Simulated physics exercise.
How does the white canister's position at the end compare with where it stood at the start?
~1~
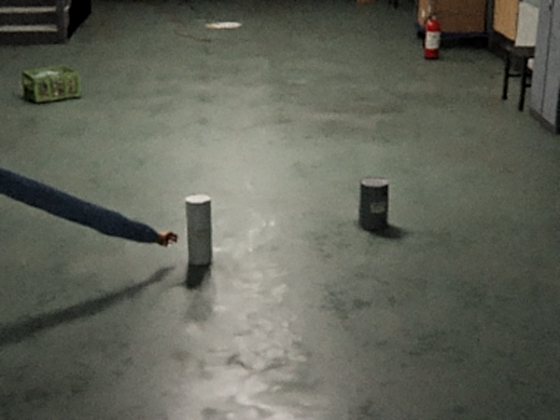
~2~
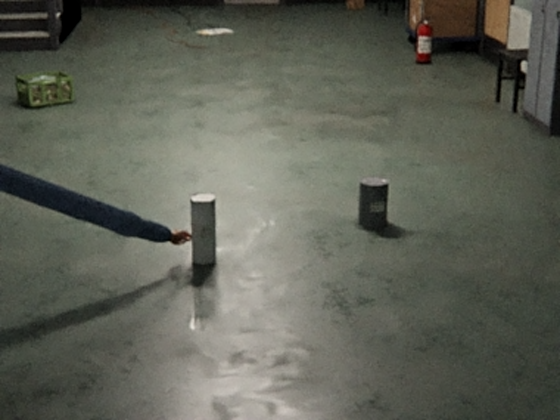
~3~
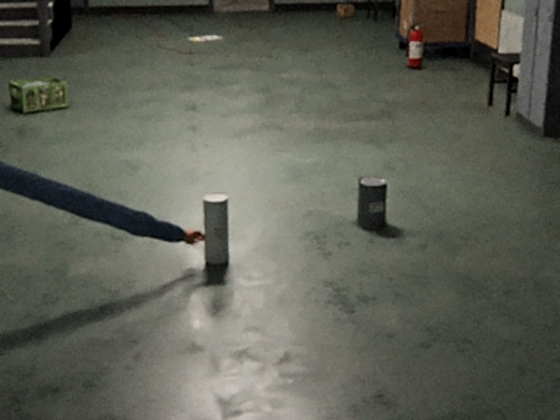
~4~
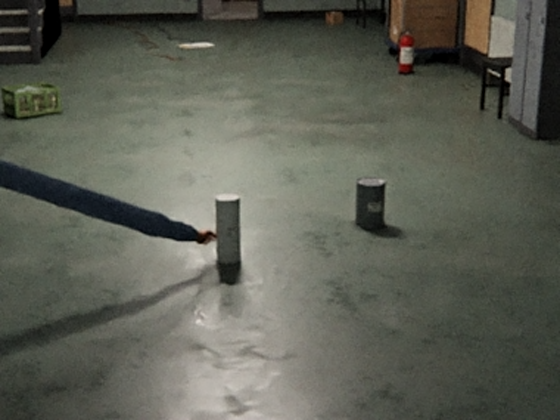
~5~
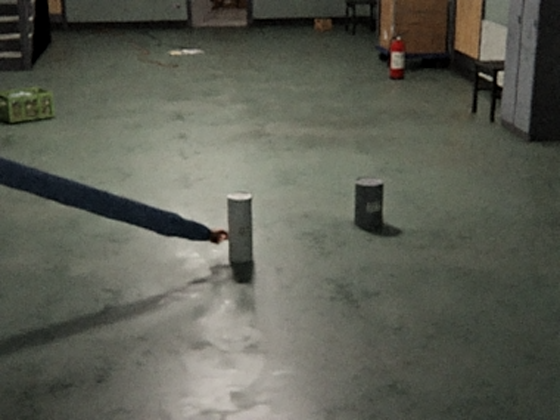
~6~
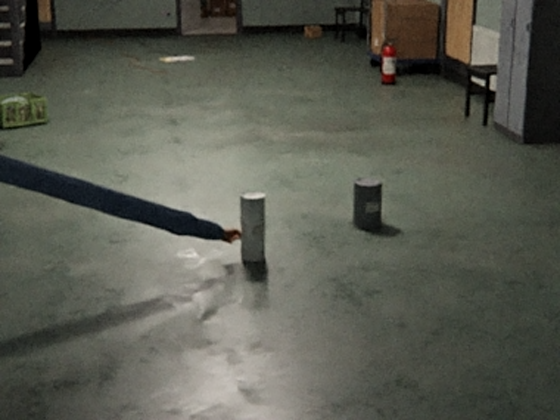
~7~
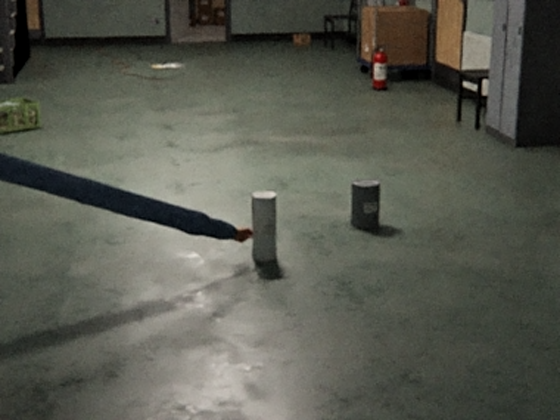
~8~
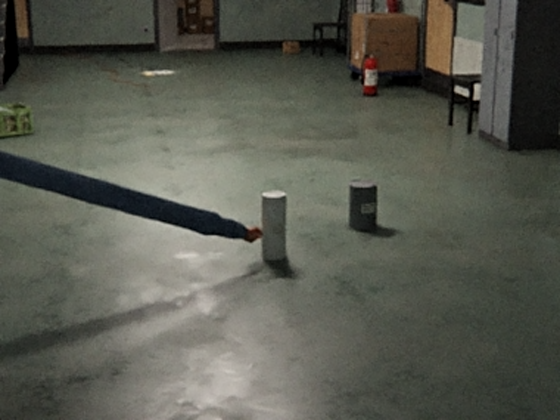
It ends up farther to the right than where it began, standing noticeably closer to the grey canister but still short of it.
On the smooth floor of a dim storage room, an outstretched arm in a blue sleeve pushed a tall white canister slowly to the right, bringing it closer to a shorter grey one, and both ended up standing upright with a gap between them.
